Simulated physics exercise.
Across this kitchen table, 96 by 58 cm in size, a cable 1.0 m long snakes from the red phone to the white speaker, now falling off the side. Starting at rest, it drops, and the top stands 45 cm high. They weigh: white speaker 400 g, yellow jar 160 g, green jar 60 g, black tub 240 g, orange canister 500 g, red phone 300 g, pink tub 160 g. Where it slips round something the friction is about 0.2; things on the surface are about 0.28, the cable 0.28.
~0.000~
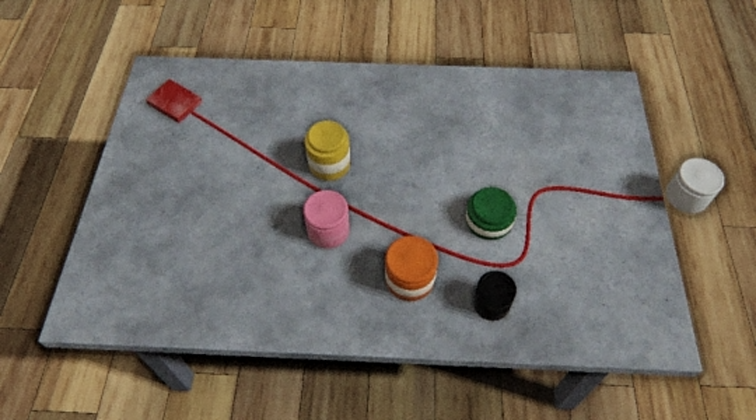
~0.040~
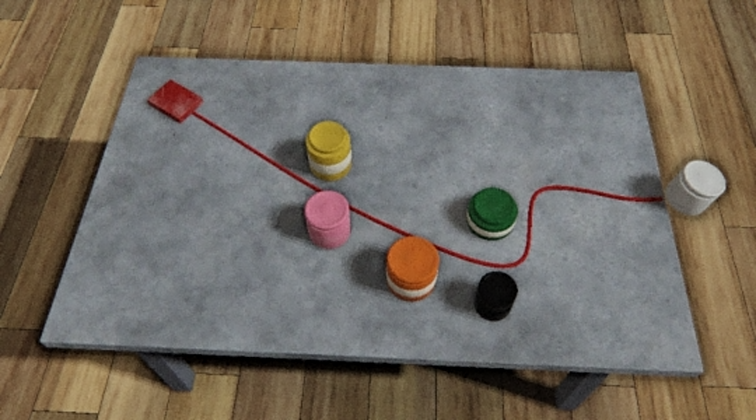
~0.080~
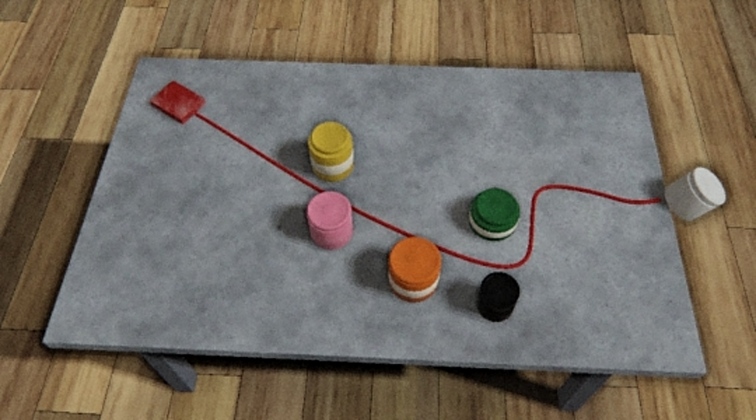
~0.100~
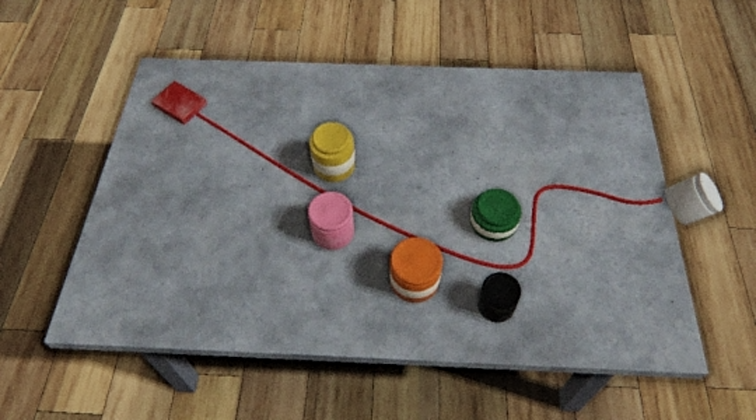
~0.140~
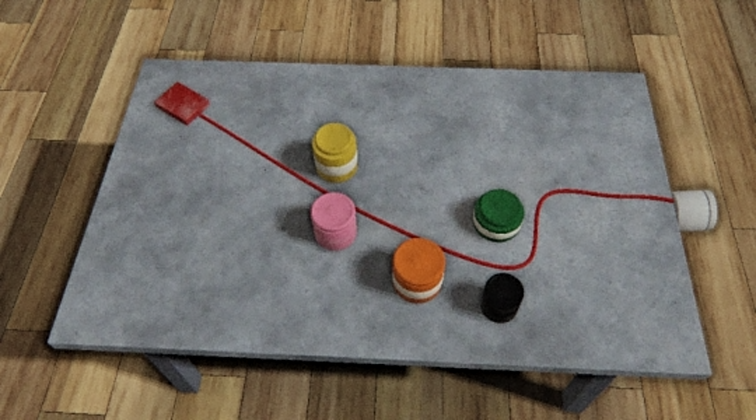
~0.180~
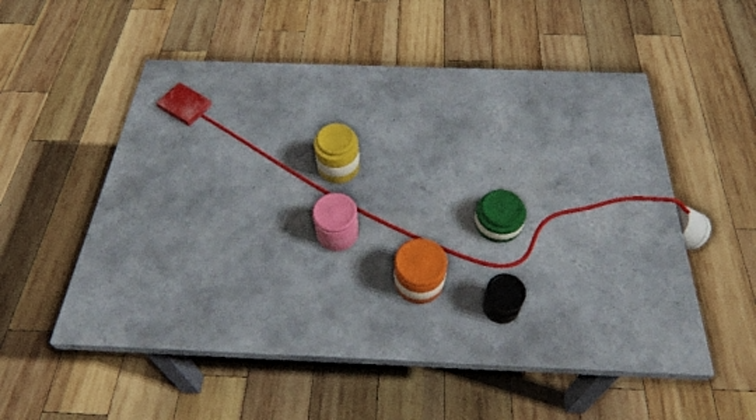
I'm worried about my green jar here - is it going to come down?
Yes, I'm afraid it will come down.
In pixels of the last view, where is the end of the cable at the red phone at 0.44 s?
Around (280, 149).
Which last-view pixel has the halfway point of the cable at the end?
Approximate pixel position: (653, 194).
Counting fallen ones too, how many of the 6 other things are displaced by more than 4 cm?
Counting them up, I get 3.
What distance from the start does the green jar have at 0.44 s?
Green jar: About 35 cm.
At 0.4 s, the cable's tail end at (280, 149); green jar 35 cm off its start, red phone 17 cm off its start, white speaker over the edge.
At 0.7 s, the cable's tail end at (350, 173); green jar over the edge, red phone 30 cm off its start, white speaker over the edge.
At 0.9 s, the cable's tail end at (356, 175); green jar over the edge, red phone 32 cm off its start at (330, 169), white speaker over the edge.
At 1.2 s, the cable's tail end at (356, 175); green jar over the edge, red phone 32 cm off its start, white speaker over the edge.
At 2.4 s, the cable's tail end at (356, 175); green jar over the edge, red phone 32 cm off its start at (330, 169), white speaker over the edge, yellow jar 7 cm off its start at (358, 107).
